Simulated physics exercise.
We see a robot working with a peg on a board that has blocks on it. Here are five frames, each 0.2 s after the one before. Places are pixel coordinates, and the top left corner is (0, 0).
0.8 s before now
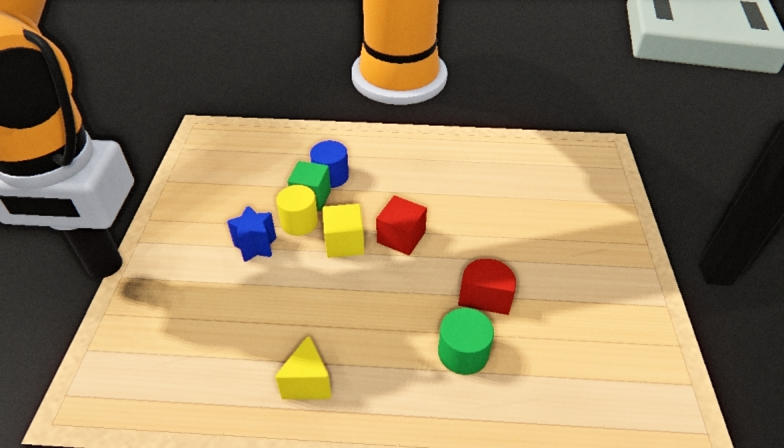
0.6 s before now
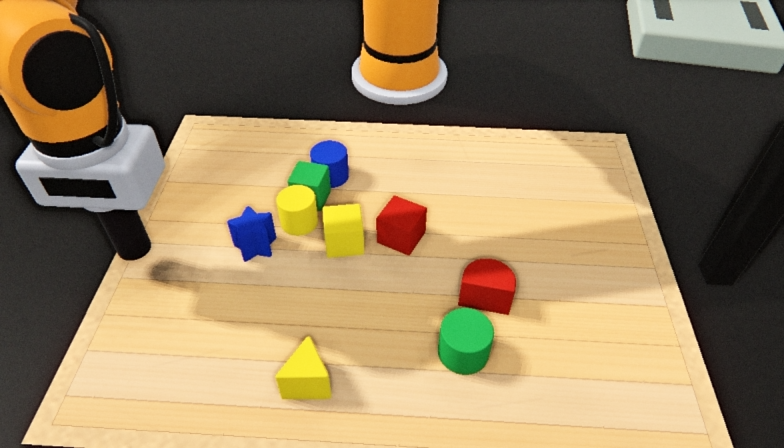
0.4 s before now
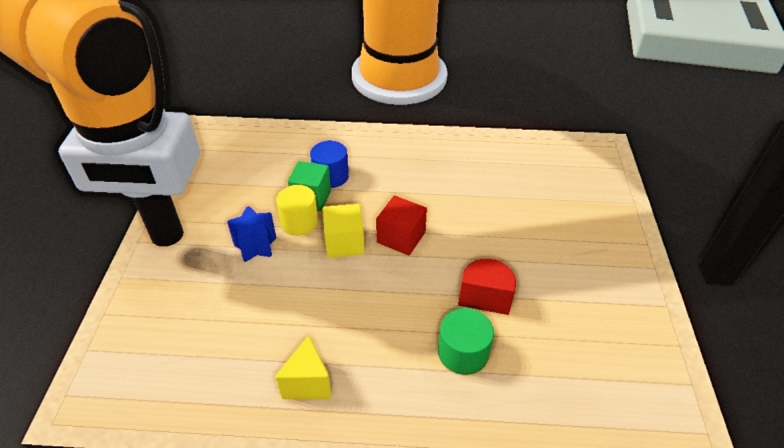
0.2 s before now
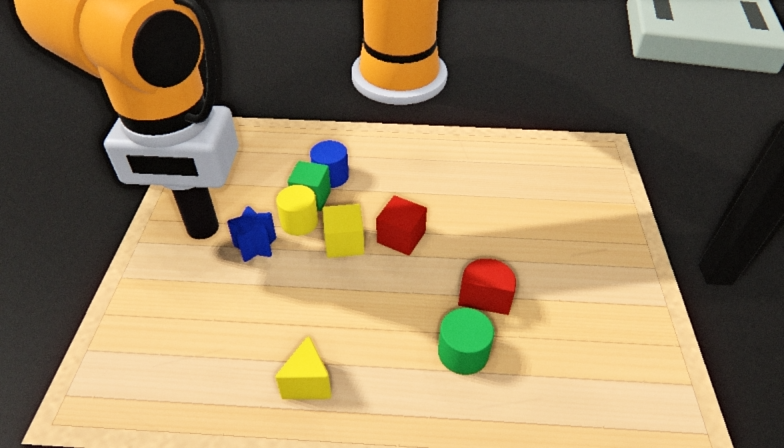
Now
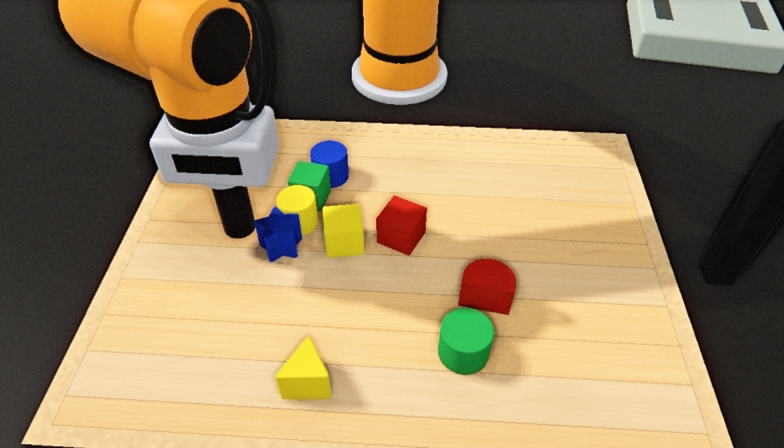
Orange robot arm moving its black peg rightward across a wooden board and nudging a blue star block toward a yellow cylinder.
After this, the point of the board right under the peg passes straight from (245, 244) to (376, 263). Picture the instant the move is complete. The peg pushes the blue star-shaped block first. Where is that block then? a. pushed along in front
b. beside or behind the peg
Choice a: Pushed along in front.
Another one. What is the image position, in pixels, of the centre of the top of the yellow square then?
Its top face will be centred at roughly (442, 224).
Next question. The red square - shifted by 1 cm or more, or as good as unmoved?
Moved.
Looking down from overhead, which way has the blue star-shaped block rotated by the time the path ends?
It ends up turned anticlockwise.
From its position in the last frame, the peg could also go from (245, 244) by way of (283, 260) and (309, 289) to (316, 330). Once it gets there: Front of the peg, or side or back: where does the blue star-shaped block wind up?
My guess is it ends up beside or behind the peg.
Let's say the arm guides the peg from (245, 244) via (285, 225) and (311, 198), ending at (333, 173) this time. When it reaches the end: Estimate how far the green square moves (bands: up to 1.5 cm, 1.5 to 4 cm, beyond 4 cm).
The answer is over 4 cm.
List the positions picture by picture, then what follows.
In the first picture, lower end of the peg (106, 266), tops of blocks, blue star-shaped block (250, 221), yellow disc (296, 197), yellow square (343, 218), red square (402, 212).
In the second picture, peg (135, 249), blocks as before.
In the third picture, peg (168, 236), blocks as before.
In the fourth picture, peg (203, 229), blocks as before.
In the fifth picture, peg (240, 228), blue star-shaped block (277, 222), yellow disc (296, 197), yellow square (343, 218), red square (402, 212).
On the path given first. One third of the way, peg (286, 234); blue star-shaped block (316, 229), turned 35° anticlockwise; yellow square (353, 218), turned 20° anticlockwise.
Two thirds of the way, peg (331, 240); blue star-shaped block (362, 235), turned 35° anticlockwise; yellow square (399, 224), turned 20° anticlockwise; red square (434, 208), turned 40° anticlockwise.
At the end, peg (376, 246); blue star-shaped block (410, 240), turned 45° anticlockwise; yellow disc not moved; yellow square (442, 224), turned 30° anticlockwise; red square (464, 202), turned 65° anticlockwise.
